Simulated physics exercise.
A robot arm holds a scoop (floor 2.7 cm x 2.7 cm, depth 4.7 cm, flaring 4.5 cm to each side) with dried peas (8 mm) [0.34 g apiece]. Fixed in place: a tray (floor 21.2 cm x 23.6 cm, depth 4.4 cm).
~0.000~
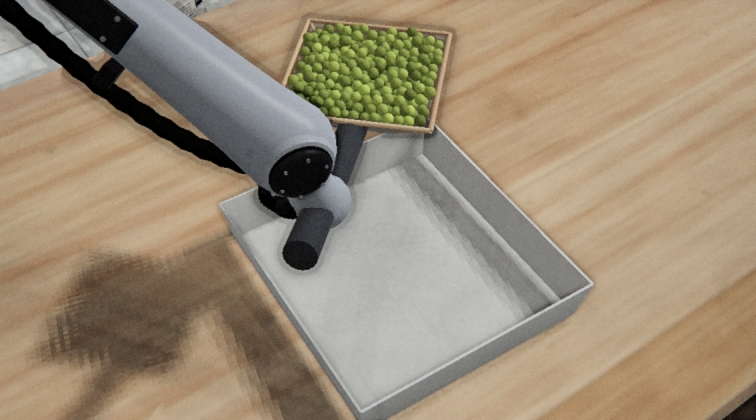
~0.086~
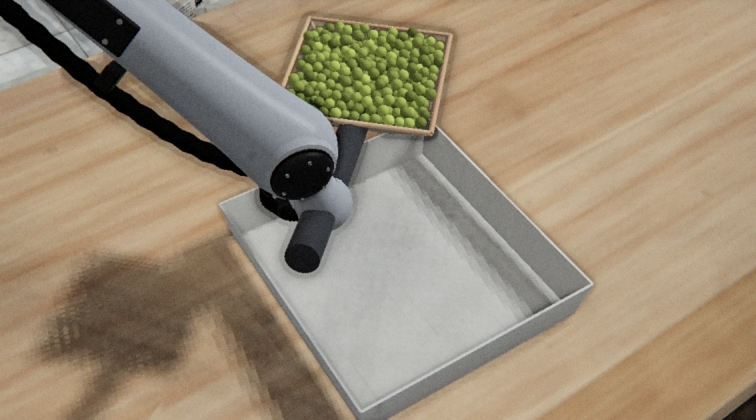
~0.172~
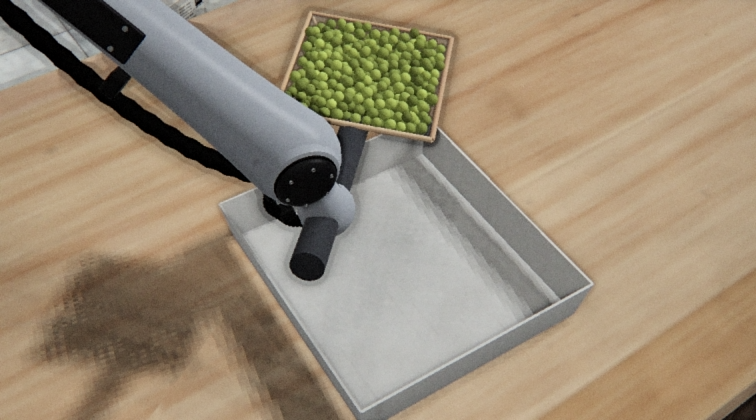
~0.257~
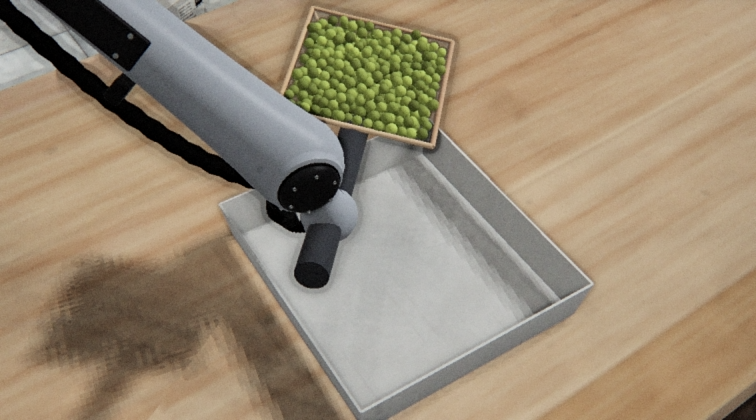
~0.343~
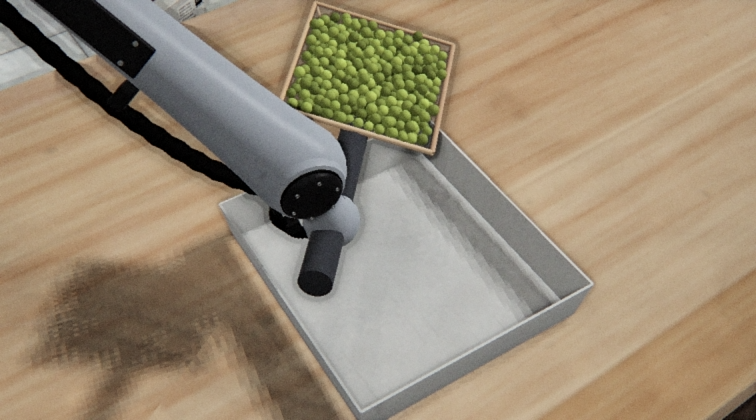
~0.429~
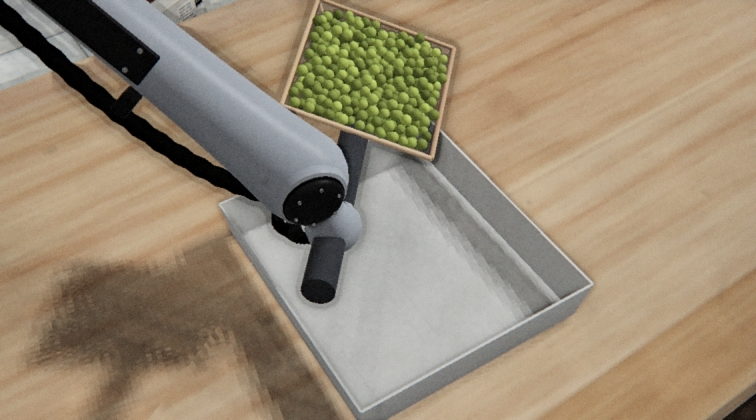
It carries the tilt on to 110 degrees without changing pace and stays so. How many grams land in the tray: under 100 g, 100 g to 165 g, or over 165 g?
Load: Much.
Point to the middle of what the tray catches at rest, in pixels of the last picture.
Around (455, 285).
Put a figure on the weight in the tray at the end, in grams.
Some 190 g.
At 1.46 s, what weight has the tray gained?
Some 160 g.
After 0.99 s, tilt 50 degrees; 0 g in the tray, scoop holds 95 %.
After 1.46 s, tilt 76 degrees; 159 g in the tray, scoop holds 10 %.
After 1.89 s, tilt 99 degrees; 193 g in the tray, scoop holds 0 %.
Then, at 2.30 s, tilt 110 degrees; 193 g in the tray, scoop holds 0 %.
At rest (2.5 s), 193 g in the tray, scoop holds 0 %.
